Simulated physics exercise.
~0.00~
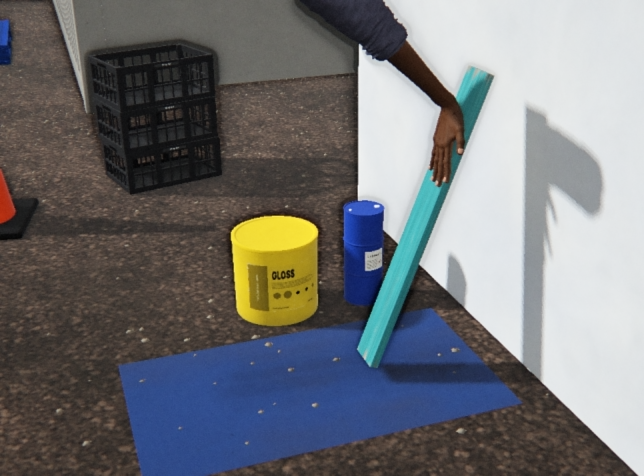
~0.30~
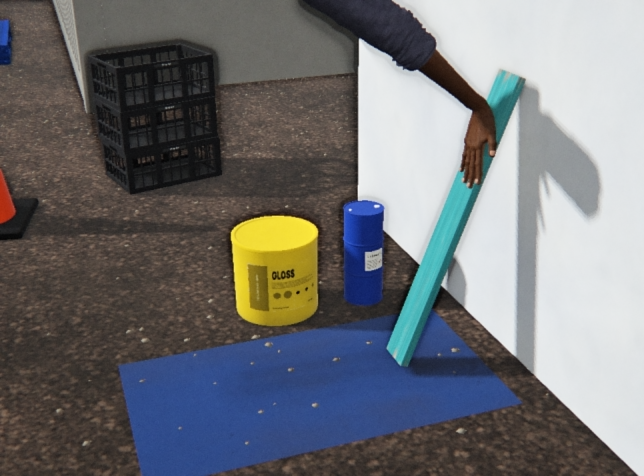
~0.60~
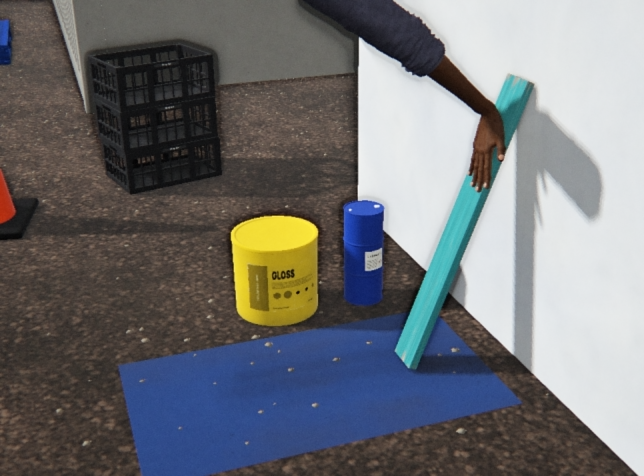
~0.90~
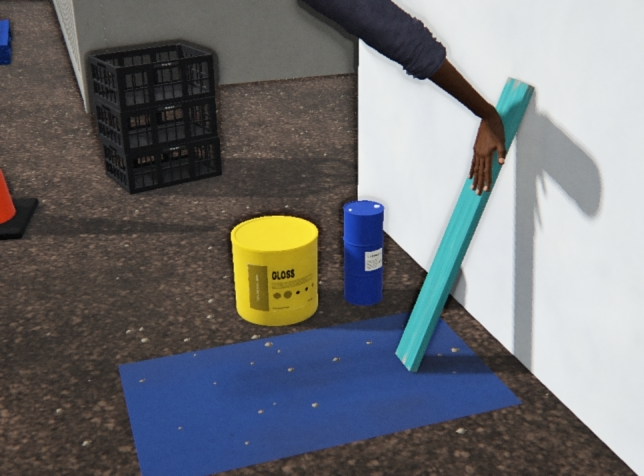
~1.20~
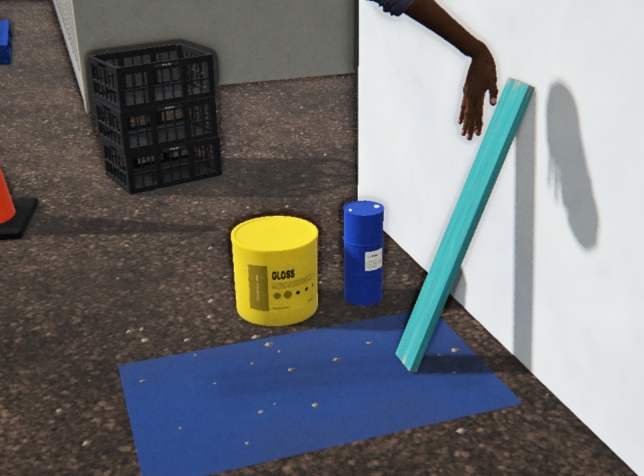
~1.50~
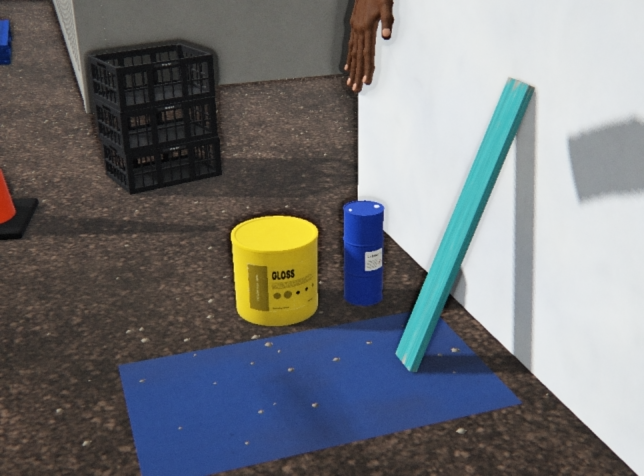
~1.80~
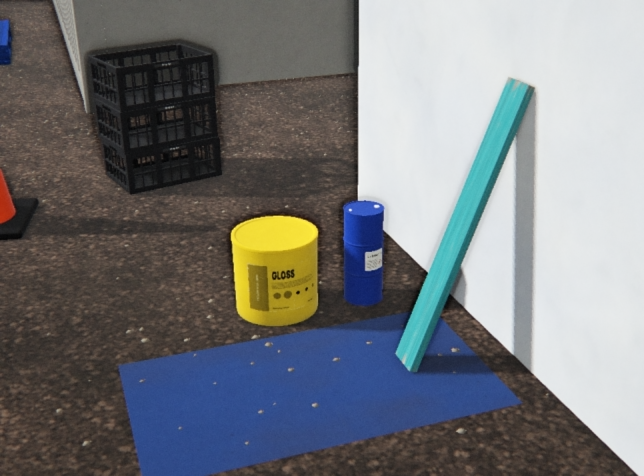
Beside a bare white wall, a hand shifting a turquoise plank right, letting go and withdrawing, the plank staying propped up.
